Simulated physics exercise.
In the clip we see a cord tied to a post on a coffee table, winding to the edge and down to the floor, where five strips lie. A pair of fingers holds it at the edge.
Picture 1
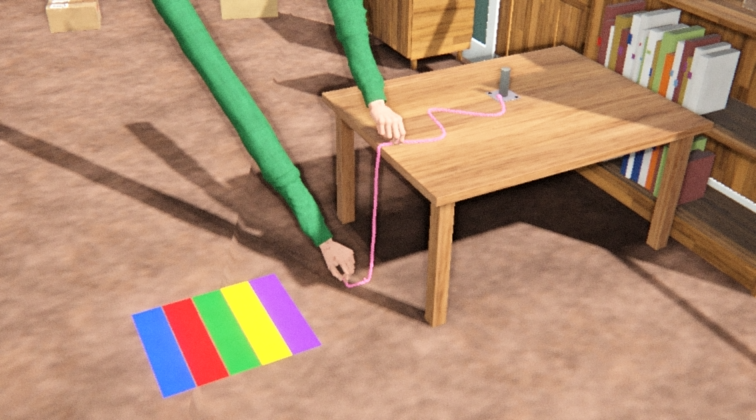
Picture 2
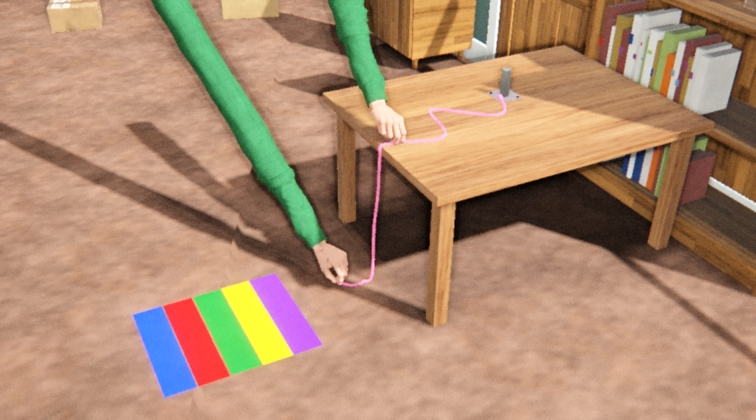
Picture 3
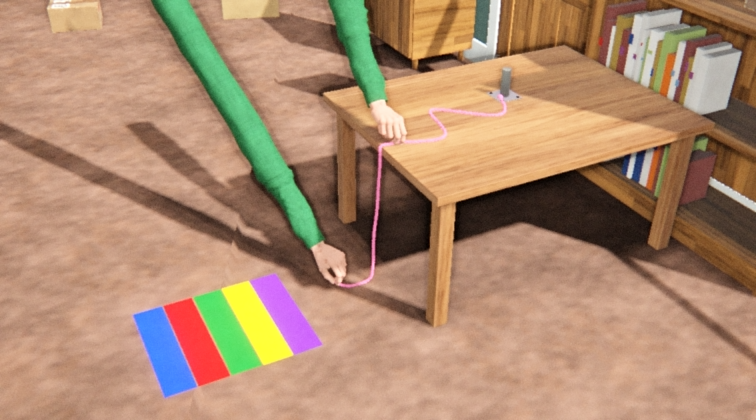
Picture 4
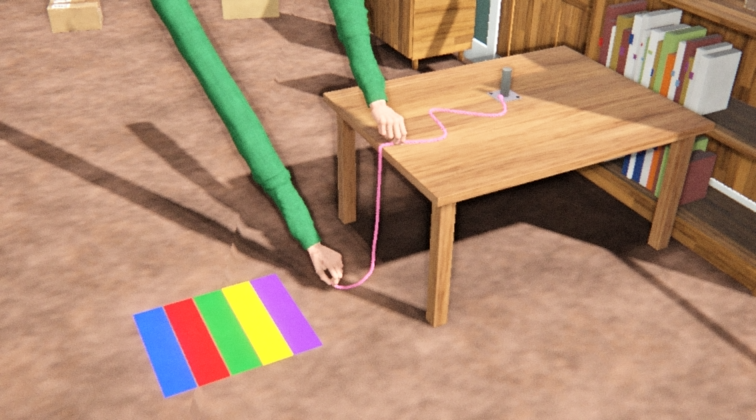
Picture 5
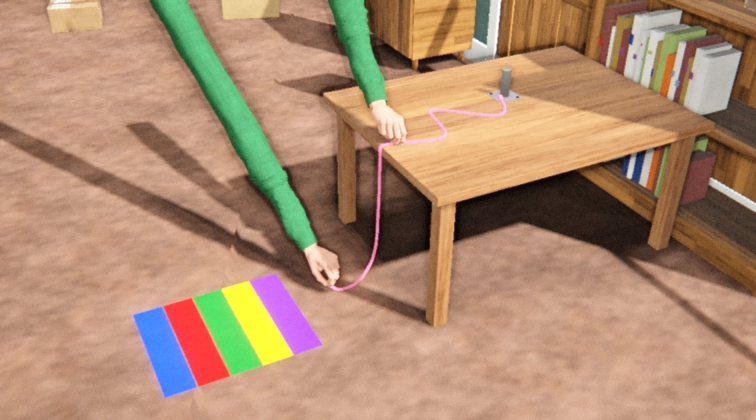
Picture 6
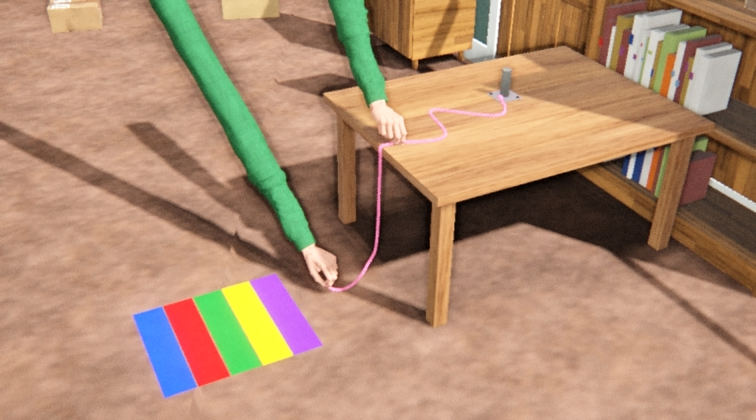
A green-sleeved arm slowly drew the loose end of a pink cord a short way left near the floor, toward five colored strips, while another hand held the cord at the wooden table's edge.
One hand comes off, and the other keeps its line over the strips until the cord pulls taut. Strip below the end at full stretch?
Blue.
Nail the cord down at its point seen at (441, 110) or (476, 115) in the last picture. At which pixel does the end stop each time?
Try one gives about (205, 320); try two, about (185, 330).
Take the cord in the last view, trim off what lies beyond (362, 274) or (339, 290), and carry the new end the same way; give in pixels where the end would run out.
Case by case: Roughly (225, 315), then roughly (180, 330).
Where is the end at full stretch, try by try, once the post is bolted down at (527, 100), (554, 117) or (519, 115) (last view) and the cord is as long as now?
First try about (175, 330), second about (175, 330), third about (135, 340).
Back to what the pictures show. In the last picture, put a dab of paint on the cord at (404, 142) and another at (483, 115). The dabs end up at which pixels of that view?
They go to (332, 179) and to (456, 113).
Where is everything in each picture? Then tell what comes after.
The first picture shows end (344, 279); purple (299, 335); yellow (269, 345); green (238, 355); red (206, 365); blue (173, 376).
The second picture shows end (337, 281); cord through (505, 110) (446, 110) (445, 133) (389, 144) (377, 203) (373, 261).
The third picture shows end (336, 282).
The fourth picture shows end (332, 283); cord through (505, 110) (446, 110) (445, 133) (389, 145) (378, 203) (373, 261).
The fifth picture shows end (328, 285).
The sixth picture shows end (326, 285); cord through (505, 110) (446, 111) (445, 134) (389, 145) (379, 203) (370, 261).
Soon after, end near (218, 318); over green.
Then, end near (180, 329); over red.
At full stretch, end near (157, 336); over blue. Over blue.
